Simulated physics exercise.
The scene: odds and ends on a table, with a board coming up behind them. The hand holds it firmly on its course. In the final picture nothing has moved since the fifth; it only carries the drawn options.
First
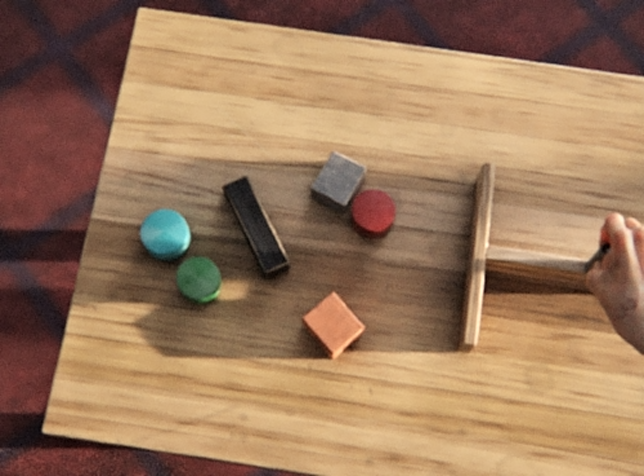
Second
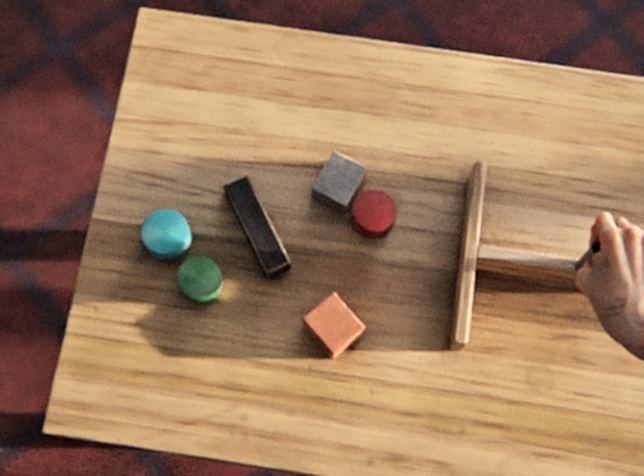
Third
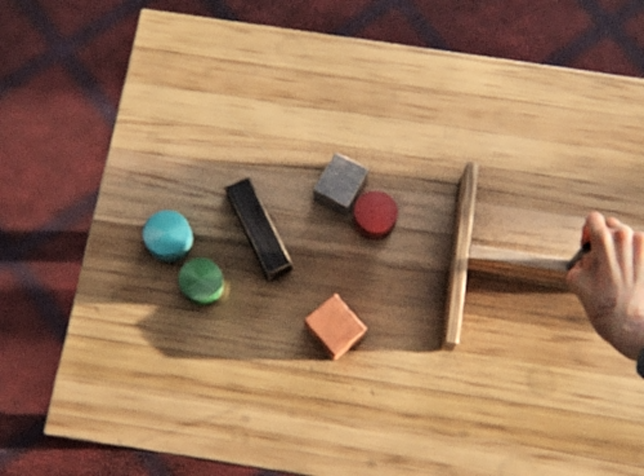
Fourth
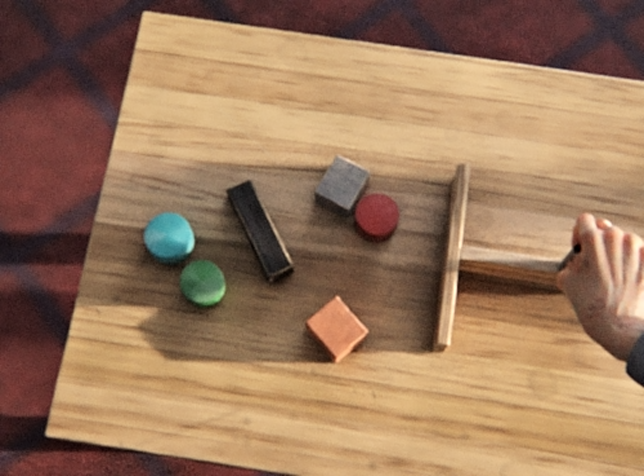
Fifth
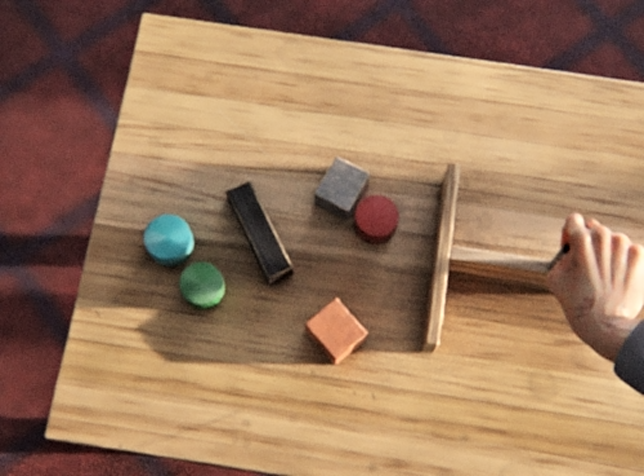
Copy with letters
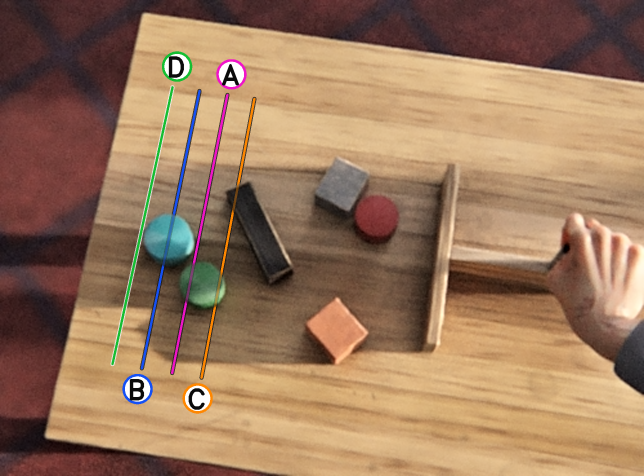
Wooden board on a handle sliding slowly left across a table, pushed by a hand, toward small coloured blocks and tins lying still.
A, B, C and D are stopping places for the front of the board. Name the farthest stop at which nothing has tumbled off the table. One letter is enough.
Nothing falls up to B.
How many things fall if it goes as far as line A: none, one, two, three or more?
The count is none.
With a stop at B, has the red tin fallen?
By then, no.
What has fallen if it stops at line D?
It is the turquoise tin.
On the marked copy, A at (201, 228); B at (172, 224); C at (229, 232); D at (144, 220).
With B. Early on, board (345, 237); orange block (294, 326); grey block (320, 177).
Further on, board (247, 222); turquoise tin (160, 234); green tin (176, 275).
At the end, board (172, 211); turquoise tin (94, 234); green tin (116, 273); nothing has fallen.
As for the rest, A is safe but short; C is safe but short; D drops the turquoise tin.
